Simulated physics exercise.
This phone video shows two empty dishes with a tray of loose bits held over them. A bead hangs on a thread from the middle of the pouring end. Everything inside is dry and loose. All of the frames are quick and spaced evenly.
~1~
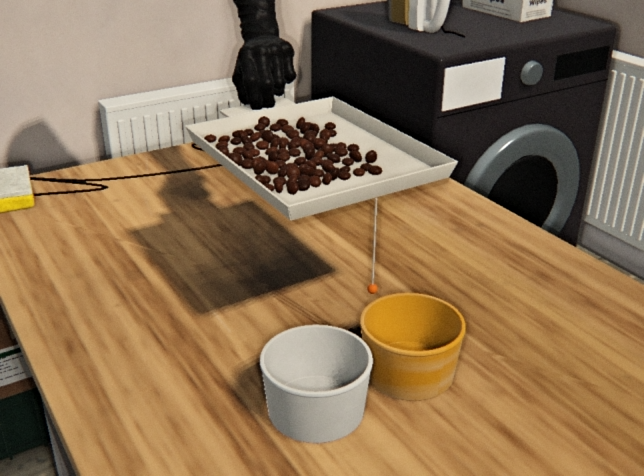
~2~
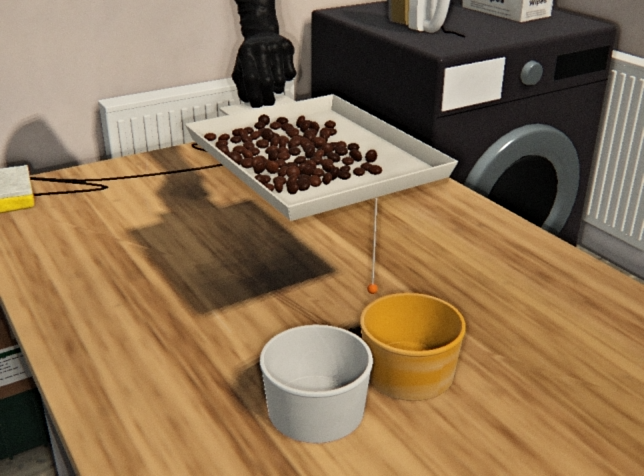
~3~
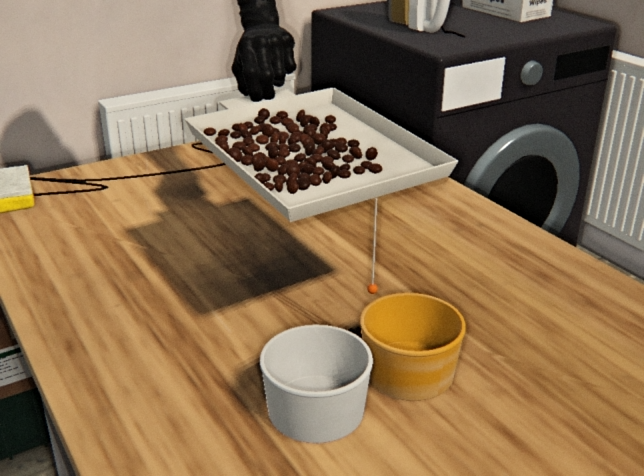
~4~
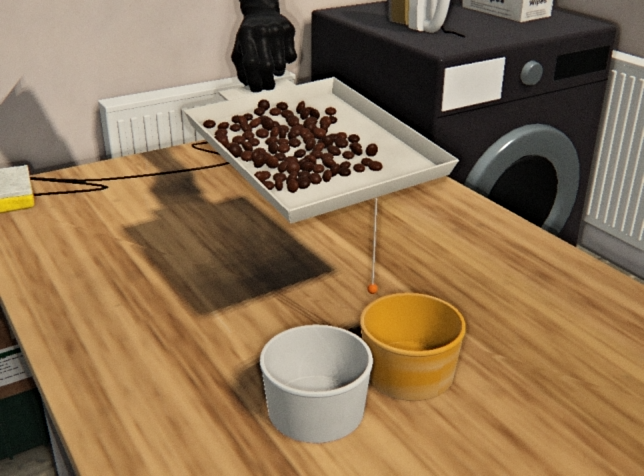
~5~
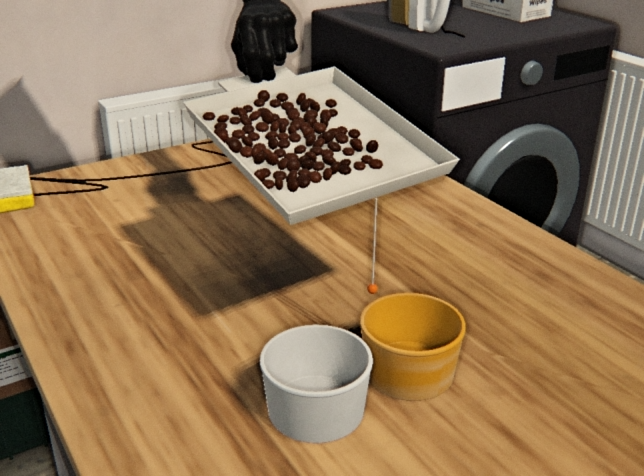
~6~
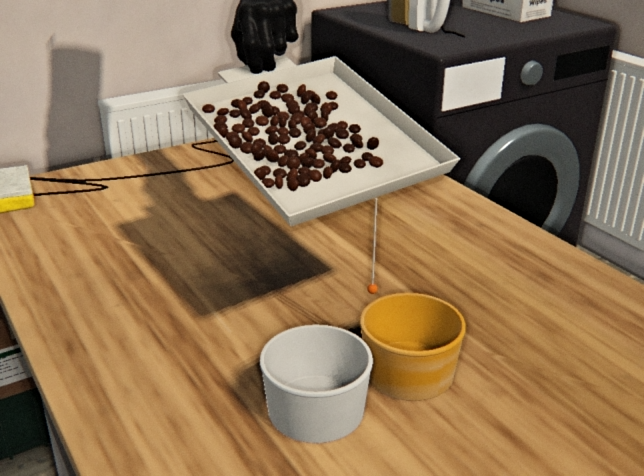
At first, a black-gloved hand holds the far end of a pale tray of loose dark brown pieces, above a white dish and a yellow one on a wooden table. The hand then slowly raises that end, tilting the tray slightly toward the dishes, while the pieces stay spread across it.
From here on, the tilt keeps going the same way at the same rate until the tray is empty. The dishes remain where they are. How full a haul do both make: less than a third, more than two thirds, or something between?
By the end the two dishes capture a big share, above two thirds.
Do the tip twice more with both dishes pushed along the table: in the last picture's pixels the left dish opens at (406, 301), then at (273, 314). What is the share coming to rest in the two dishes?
0 per cent the first time, 10 per cent the second time.
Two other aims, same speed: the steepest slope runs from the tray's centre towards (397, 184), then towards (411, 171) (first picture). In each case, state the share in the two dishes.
Case one near 40 %; case two near 10 %.
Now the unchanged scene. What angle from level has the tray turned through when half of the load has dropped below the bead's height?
About 90° of tilt.
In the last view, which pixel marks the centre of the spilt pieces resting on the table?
Approximate centre, last frame: (339, 362).
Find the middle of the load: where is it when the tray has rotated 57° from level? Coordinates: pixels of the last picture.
Near (323, 162).
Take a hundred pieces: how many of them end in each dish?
Left dish 70, right dish 10 %.
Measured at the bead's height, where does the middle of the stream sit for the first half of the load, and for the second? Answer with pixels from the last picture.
Around (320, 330) first; around (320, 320) second.
Soon, tray tipped steeply; nearly all on the tray; a stray few in the air.
A while on, tray tipped right over; a small part on the tray; about half in the left dish; a small part in the right dish; a stray few outside both; about a quarter in the air.
Towards the end, tray tipped past a quarter turn; most in the left dish; a small part in the right dish; a small part outside both.
Finally, tray tipped past a quarter turn; most in the left dish; a small part in the right dish; a small part outside both.
